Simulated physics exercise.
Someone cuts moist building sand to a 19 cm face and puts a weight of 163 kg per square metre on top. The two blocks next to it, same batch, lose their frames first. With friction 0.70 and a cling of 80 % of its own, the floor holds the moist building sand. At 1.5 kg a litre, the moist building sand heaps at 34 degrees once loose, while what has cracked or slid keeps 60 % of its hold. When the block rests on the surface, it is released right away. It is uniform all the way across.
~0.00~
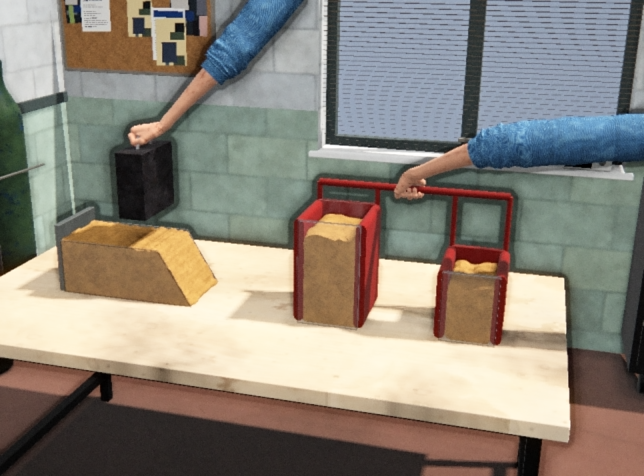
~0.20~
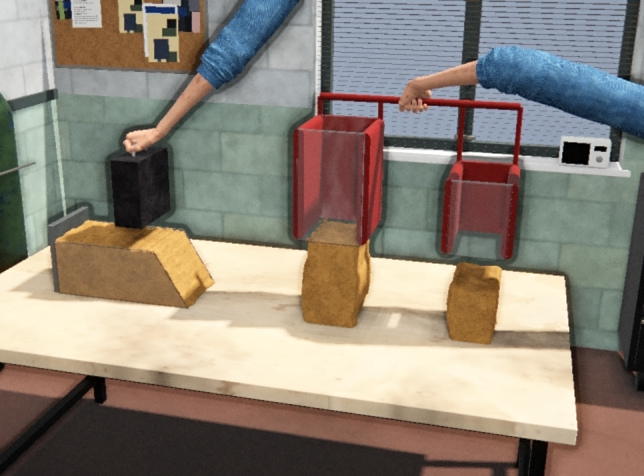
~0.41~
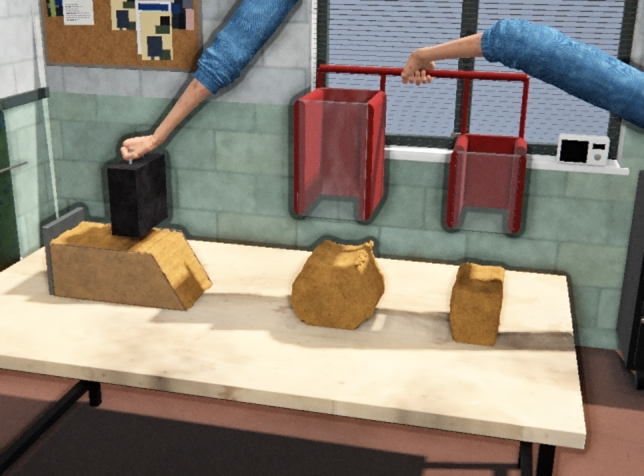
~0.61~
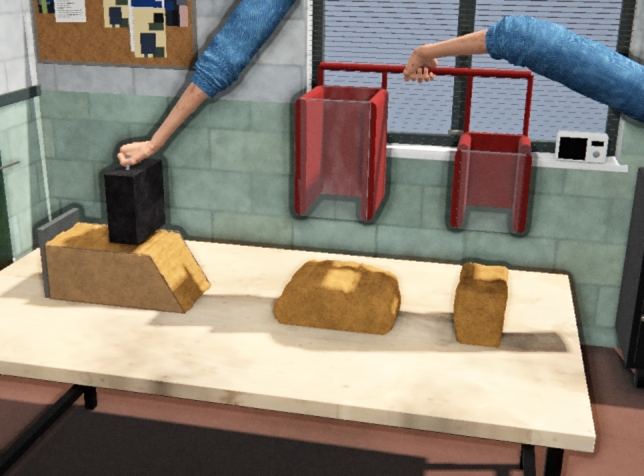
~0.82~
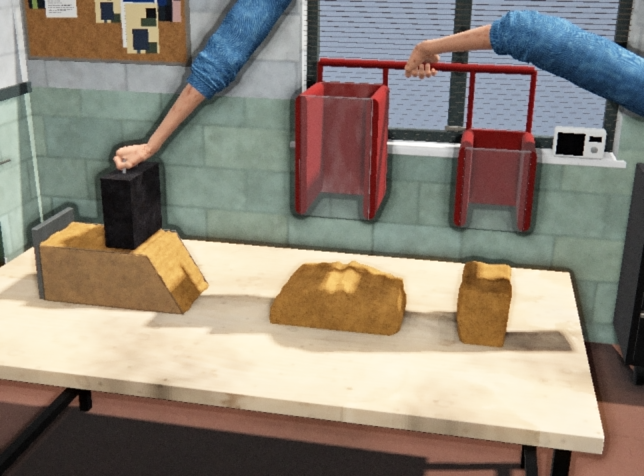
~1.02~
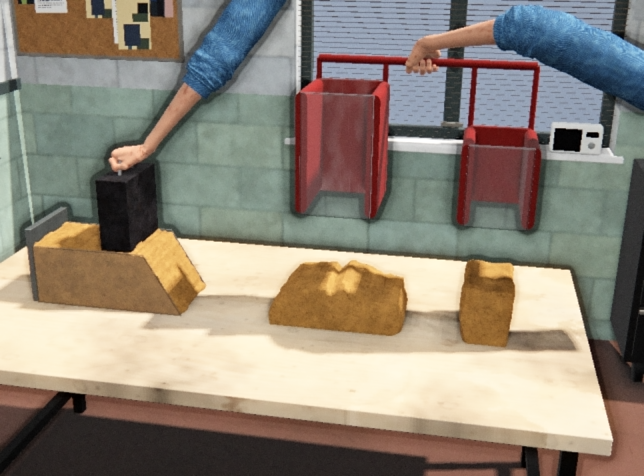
The video shows one hand lowering a dark block onto sand at left while another lifts two joined red molds off two sand blocks; the taller slumps into a wide, low mound, and the shorter keeps its shape.
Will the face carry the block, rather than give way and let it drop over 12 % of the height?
Yes, it carries the block.
After 1.18 s, the block is down by 2 % of the bank's height and stands upright.
After 1.37 s, the block is down by 2 % of the bank's height and stands upright.
After 1.55 s, the block is down by 2 % of the bank's height and stands upright.
After 1.74 s, the block is down by 2 % of the bank's height and stands upright.
After 2.30 s, at the end, the block is down by 2 % of the bank's height and stands upright.
